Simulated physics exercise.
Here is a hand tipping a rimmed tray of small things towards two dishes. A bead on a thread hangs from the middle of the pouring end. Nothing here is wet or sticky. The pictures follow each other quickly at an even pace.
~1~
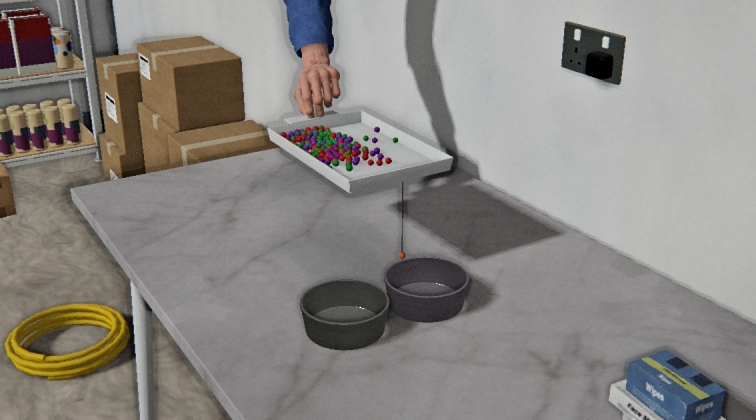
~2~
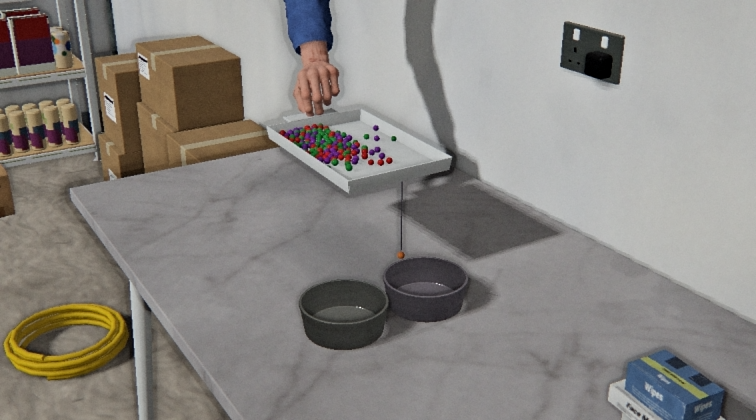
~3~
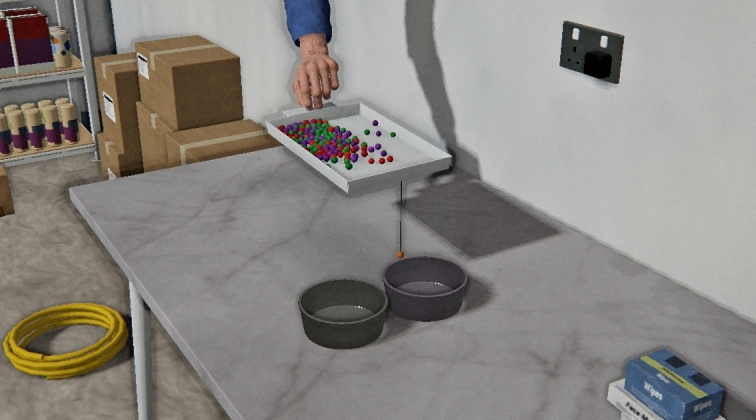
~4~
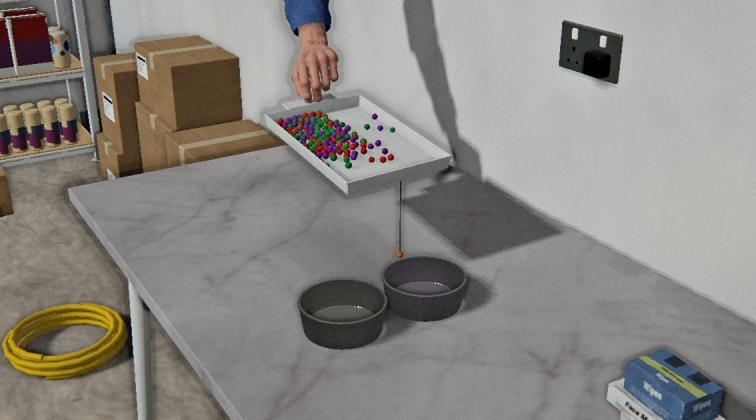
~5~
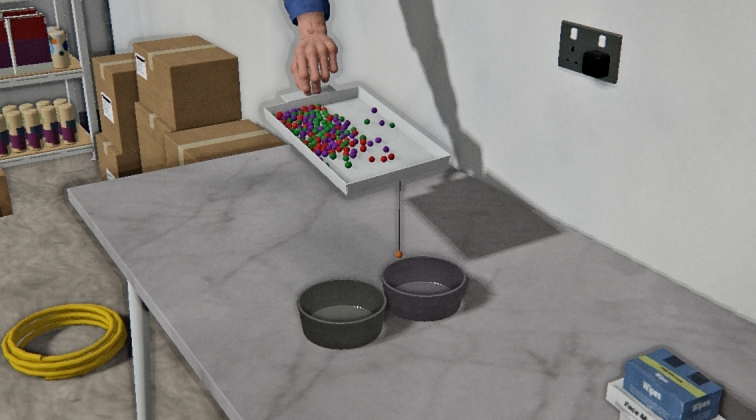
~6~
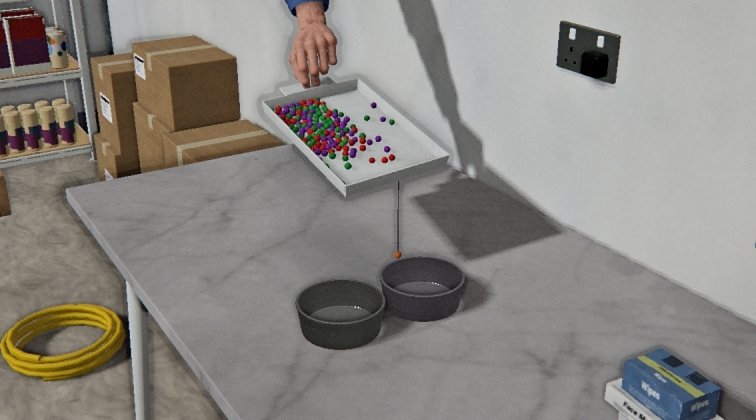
In a storage room with stacked cardboard boxes, a hand holds a white tray of colourful beads above two dark dishes on a marble-patterned table. The tray starts level, then its handle end rises slightly, the pouring edge dipping towards its left corner, and the beads shift a little within it.
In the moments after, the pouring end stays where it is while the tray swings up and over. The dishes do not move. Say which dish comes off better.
The left dish gets more.
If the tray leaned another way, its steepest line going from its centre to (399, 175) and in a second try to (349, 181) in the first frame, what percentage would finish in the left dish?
The first gives 0 %, the second 60 %.
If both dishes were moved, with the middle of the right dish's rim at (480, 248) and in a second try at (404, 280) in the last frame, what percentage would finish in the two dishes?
Near 20 % and 70 %.
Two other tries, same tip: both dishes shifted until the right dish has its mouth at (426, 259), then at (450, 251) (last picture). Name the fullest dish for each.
At the first place the left one, at the second the left dish.
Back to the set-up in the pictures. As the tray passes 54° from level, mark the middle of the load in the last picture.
Around (363, 164).
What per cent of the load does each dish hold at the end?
For the left dish some 70 %, for the right dish some 20 %.
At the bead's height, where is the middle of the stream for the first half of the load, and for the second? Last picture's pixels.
Early half (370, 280), late half (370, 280).
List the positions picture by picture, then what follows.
In the first frame, corners of the pouring end at (350, 180) and (450, 157), level; middle of the load at (324, 144), round plastic beads; left dish at (367, 332); right dish at (450, 305); bead on its thread at (402, 255).
In the second frame, corners of the pouring end at (349, 180) and (449, 157), level; middle of the load at (323, 143).
In the third frame, corners of the pouring end at (349, 180) and (449, 156), tipped barely, lowest at the left corner; middle of the load at (323, 139), a small part on the move.
In the fourth frame, corners of the pouring end at (348, 181) and (448, 155), tipped a little, lowest at the left corner; middle of the load at (322, 134), a small part on the move.
In the fifth frame, corners of the pouring end at (347, 183) and (448, 154), tipped a little, lowest at the left corner; middle of the load at (321, 129), a small part on the move.
In the sixth frame, corners of the pouring end at (346, 184) and (447, 154), tipped a little, lowest at the left corner; middle of the load at (320, 126), most on the move; left dish at (363, 331); right dish at (446, 304).
Soon after the last picture, tray tipped steeply; nearly all on the tray; a stray few in the left dish.
A little later, tray tipped right over; about half on the tray; about a quarter in the left dish; a small part in the right dish; a stray few outside both; about a quarter in the air.
Later still, tray tipped past a quarter turn; about two thirds in the left dish; about a quarter in the right dish; a small part outside both.
By the end, tray tipped past a quarter turn; about two thirds in the left dish; about a quarter in the right dish; a small part outside both.
